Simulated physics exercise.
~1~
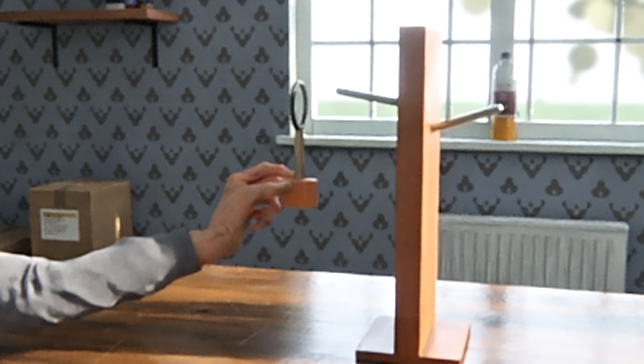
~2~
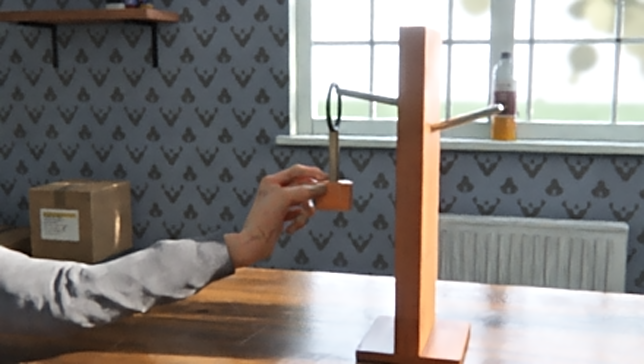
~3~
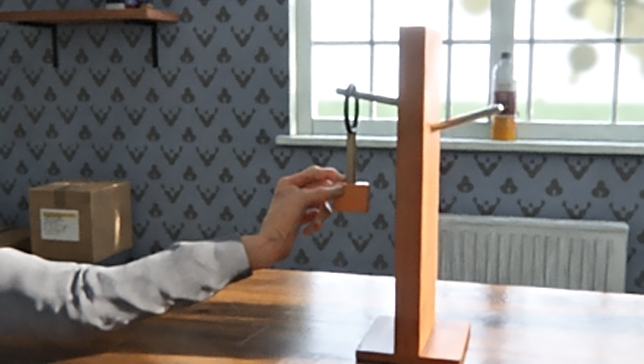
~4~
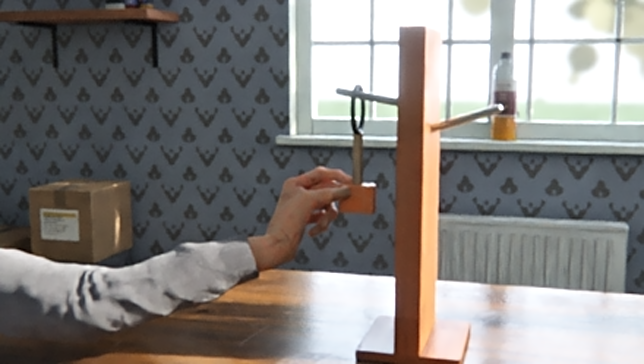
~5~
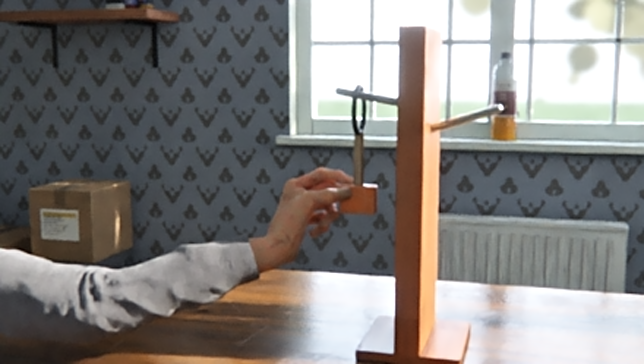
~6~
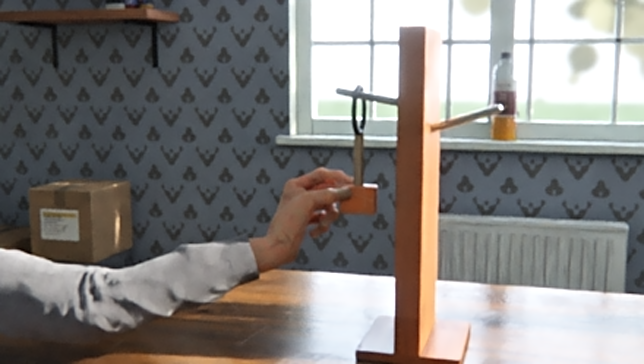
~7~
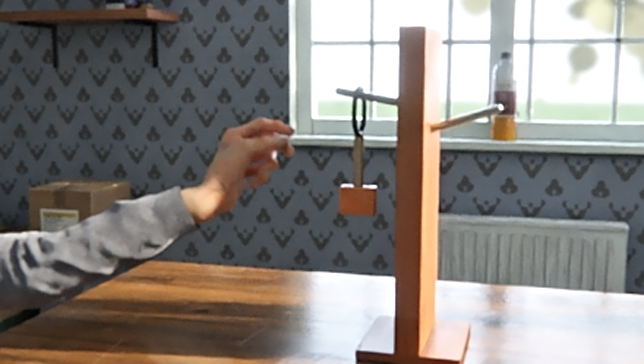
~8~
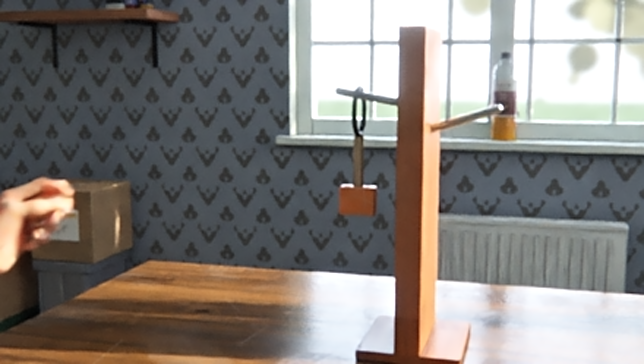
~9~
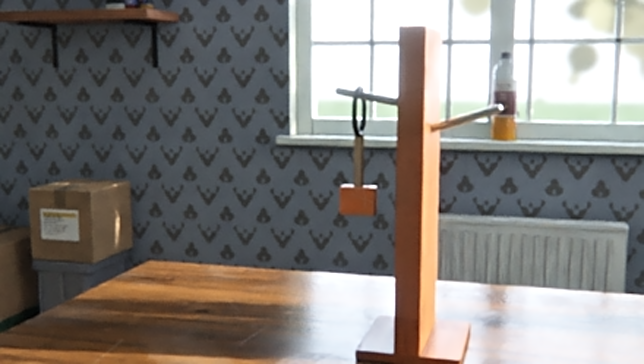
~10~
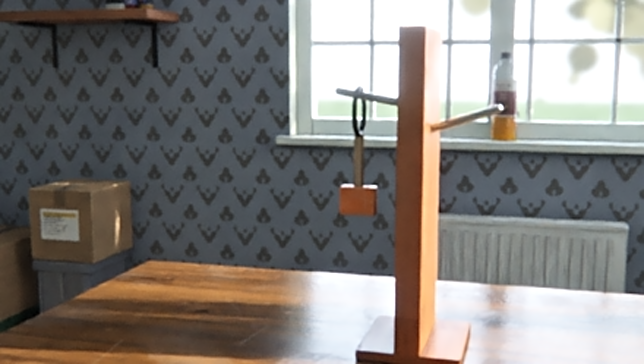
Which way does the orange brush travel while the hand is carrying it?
It moves to the right, toward the peg on the left side of the stand.
In a room with patterned grey wallpaper, a still camera looks across a wooden table toward a bright window with a radiator below it. An orange-brown wooden peg stand rises right of centre, a bottle stands on the sill behind, and a cardboard box sits at the left. A hand in a grey sleeve holds an orange brush upright by its lower end and carries it right, bringing its dark ring onto the stand's left peg. The hand steadies it briefly, lets go and withdraws left out of view. The brush stays hanging motionless from the peg.
